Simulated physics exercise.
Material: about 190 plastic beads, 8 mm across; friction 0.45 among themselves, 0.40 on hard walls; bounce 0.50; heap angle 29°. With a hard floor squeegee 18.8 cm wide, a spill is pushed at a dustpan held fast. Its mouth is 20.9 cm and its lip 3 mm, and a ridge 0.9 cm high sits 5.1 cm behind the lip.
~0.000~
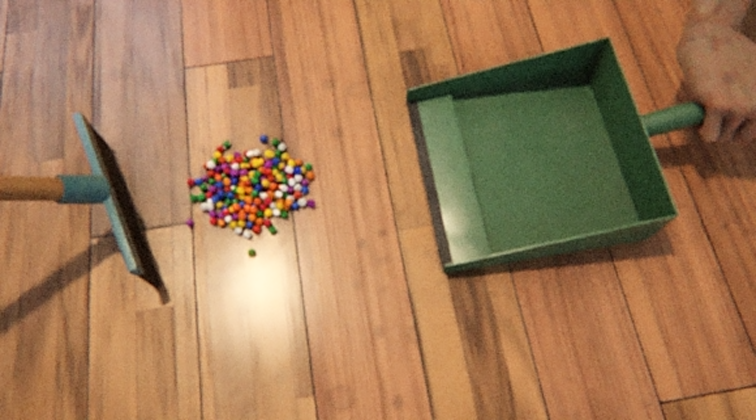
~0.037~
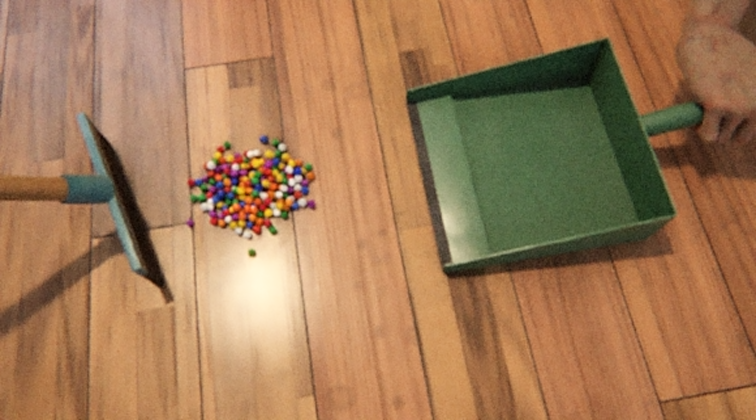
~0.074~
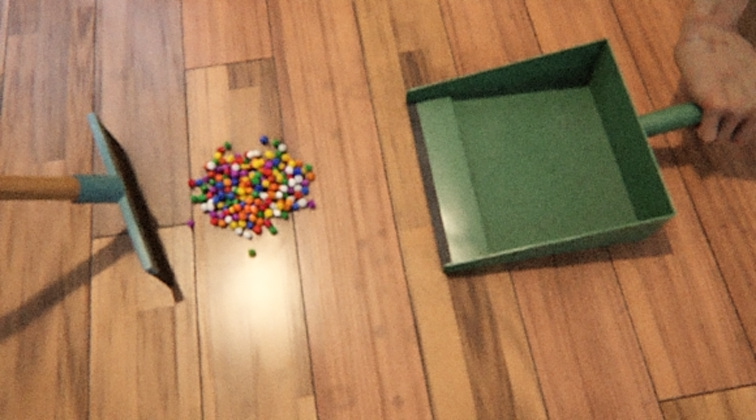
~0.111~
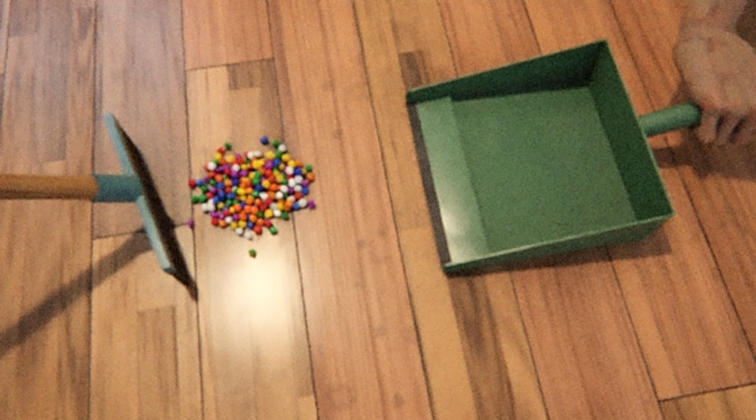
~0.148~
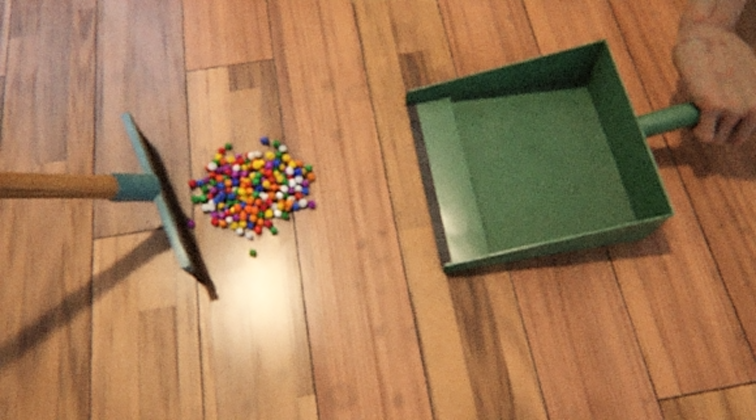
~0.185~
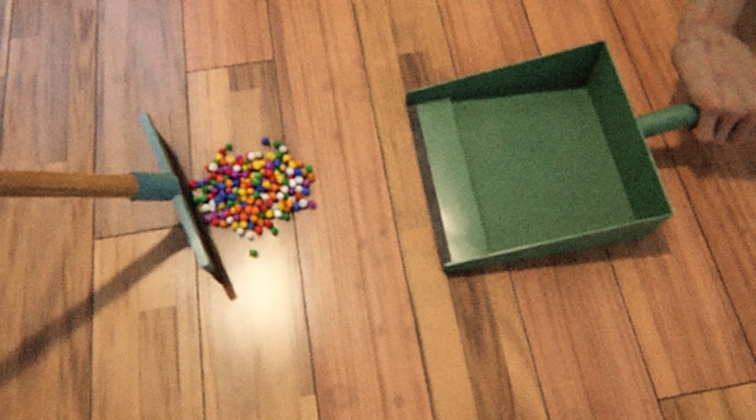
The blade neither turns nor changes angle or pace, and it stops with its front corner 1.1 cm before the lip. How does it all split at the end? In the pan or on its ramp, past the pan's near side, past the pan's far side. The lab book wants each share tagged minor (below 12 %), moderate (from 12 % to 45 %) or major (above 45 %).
Pan: Low; near side: Low; far side: Medium.
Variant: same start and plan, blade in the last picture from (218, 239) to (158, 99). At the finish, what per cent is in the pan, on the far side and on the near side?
The pan gets 20, the far side 35 and the near side 0.
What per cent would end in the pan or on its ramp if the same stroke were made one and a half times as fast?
Near 15 %.
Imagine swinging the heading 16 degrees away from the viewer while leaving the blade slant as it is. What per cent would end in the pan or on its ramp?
The pan, ramp included, would get around 20 per cent.
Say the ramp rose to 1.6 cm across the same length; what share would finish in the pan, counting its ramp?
I'd expect close to 0 per cent.
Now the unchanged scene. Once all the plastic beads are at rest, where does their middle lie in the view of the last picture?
When it all comes to rest, the middle is near (395, 149).
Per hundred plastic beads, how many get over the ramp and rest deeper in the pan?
I'd put it near 0 per cent.
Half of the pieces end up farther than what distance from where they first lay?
Around 16 centimetres.
After 0.41 s, middle of the blade 15 cm from the lip; 0 % over the lip, far side 5 %, near side 0 %.
After 0.56 s, middle of the blade 8 cm from the lip; 0 % over the lip, far side 15 %, near side 0 %.
After 0.84 s, middle of the blade 4 cm from the lip; 5 % over the lip, far side 25 %, near side 0 %.
By 1.2 s all is still; pan 5 %, near side 0 %, far side 25 %, in front of the lip or behind the blade 75 %.
